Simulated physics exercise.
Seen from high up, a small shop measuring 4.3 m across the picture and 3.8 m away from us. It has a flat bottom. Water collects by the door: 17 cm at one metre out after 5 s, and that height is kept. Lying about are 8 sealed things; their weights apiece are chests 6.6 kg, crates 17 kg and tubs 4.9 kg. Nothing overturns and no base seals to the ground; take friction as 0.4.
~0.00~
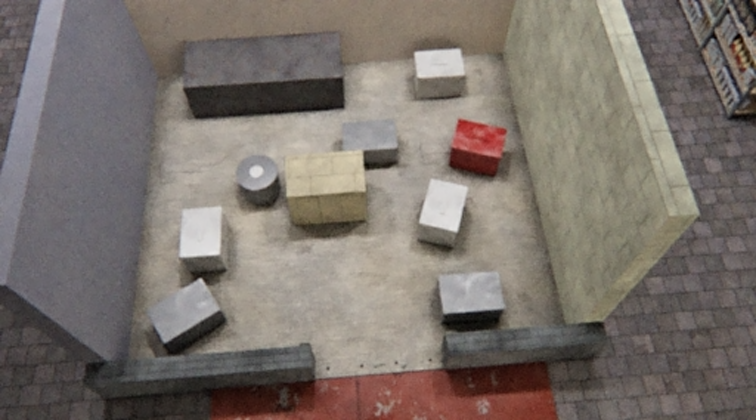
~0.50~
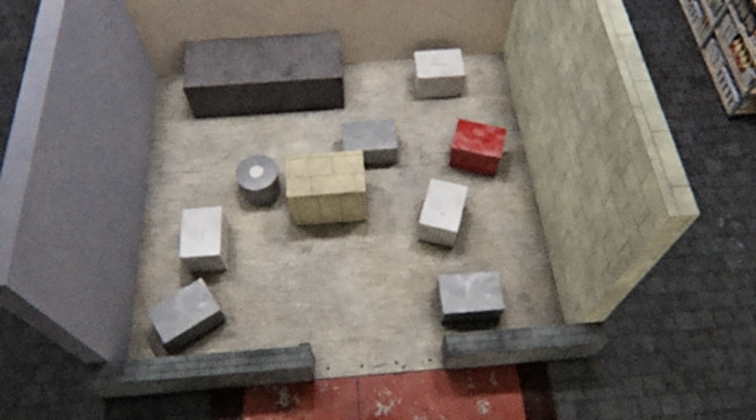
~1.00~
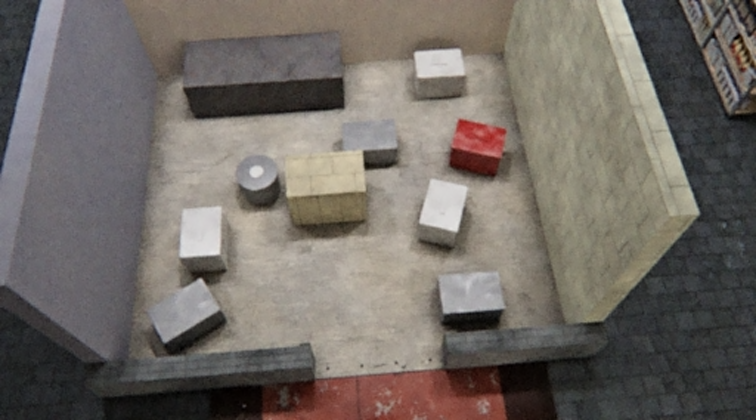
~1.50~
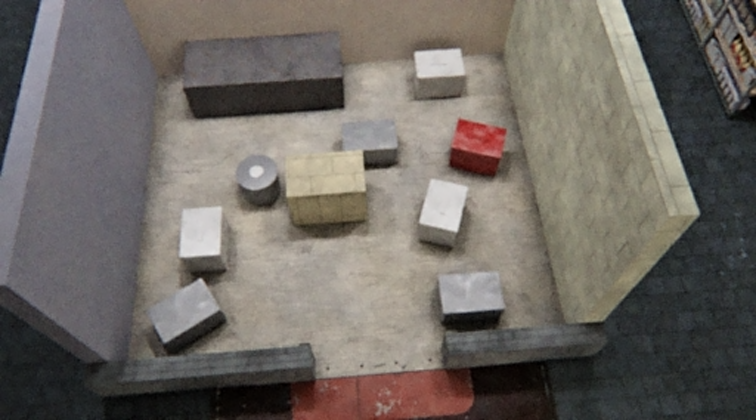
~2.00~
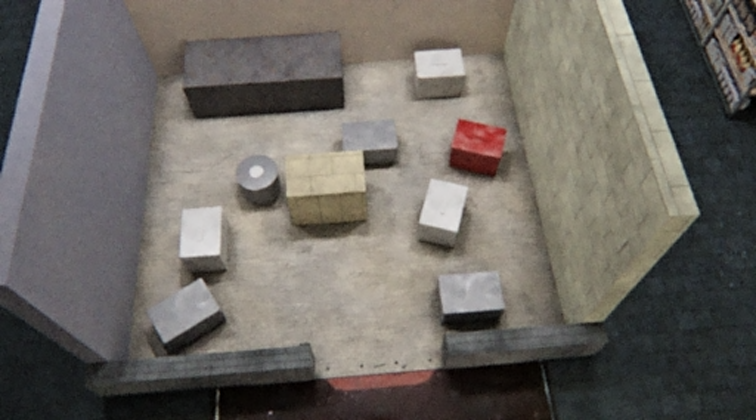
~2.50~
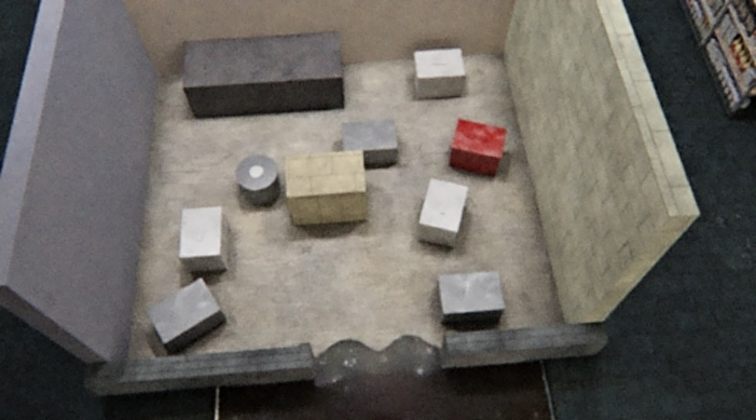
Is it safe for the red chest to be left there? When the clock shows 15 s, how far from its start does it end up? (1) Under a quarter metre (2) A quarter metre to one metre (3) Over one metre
The answer is 2.
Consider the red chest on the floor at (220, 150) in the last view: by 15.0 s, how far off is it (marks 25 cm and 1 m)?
Well, it gets a small push.
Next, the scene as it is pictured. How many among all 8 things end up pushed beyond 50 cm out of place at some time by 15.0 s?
I make it 6.
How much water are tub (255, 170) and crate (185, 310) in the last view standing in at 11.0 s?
Around 7 cm and 5 cm.
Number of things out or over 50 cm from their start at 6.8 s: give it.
Count: 1.
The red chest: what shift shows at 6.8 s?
Shift: About 30 cm.
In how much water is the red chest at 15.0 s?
Depth approx. 11 cm.
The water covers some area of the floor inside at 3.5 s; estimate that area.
Roughly 1.0 m2.
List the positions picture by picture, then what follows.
The first picture shows the red chest at (479, 138), on the bottom; 0.0 m2 under water; 0 of 8 have shifted.
The second picture shows the red chest at (479, 138), on the bottom; water covers 0.0 m2; 0 of 8 have shifted.
The third picture shows the red chest at (479, 138) rests on the ground; water covers 0.0 m2; 0 of 8 have shifted.
The fourth picture shows the red chest at (479, 138), on the bottom; water covers 0.0 m2; 0 of 8 have shifted.
The fifth picture shows the red chest at (479, 138), on the bottom; 0.0 m2 under water; 0 of 8 have shifted.
The sixth picture shows the red chest at (479, 138), on the bottom; 0.1 m2 under water; 0 of 8 have shifted.
After 3.5 s the red chest is near (479, 138), 0.0 m from its start, aground; 0 afloat.
After 6.8 s the red chest is near (499, 128), 0.3 m from its start, aground; 0 afloat.
After 11.0 s the red chest is near (408, 51), 1.4 m from its start, afloat; 5 afloat.
After 15.0 s the red chest is near (464, 94), 0.6 m from its start, afloat; 8 afloat.
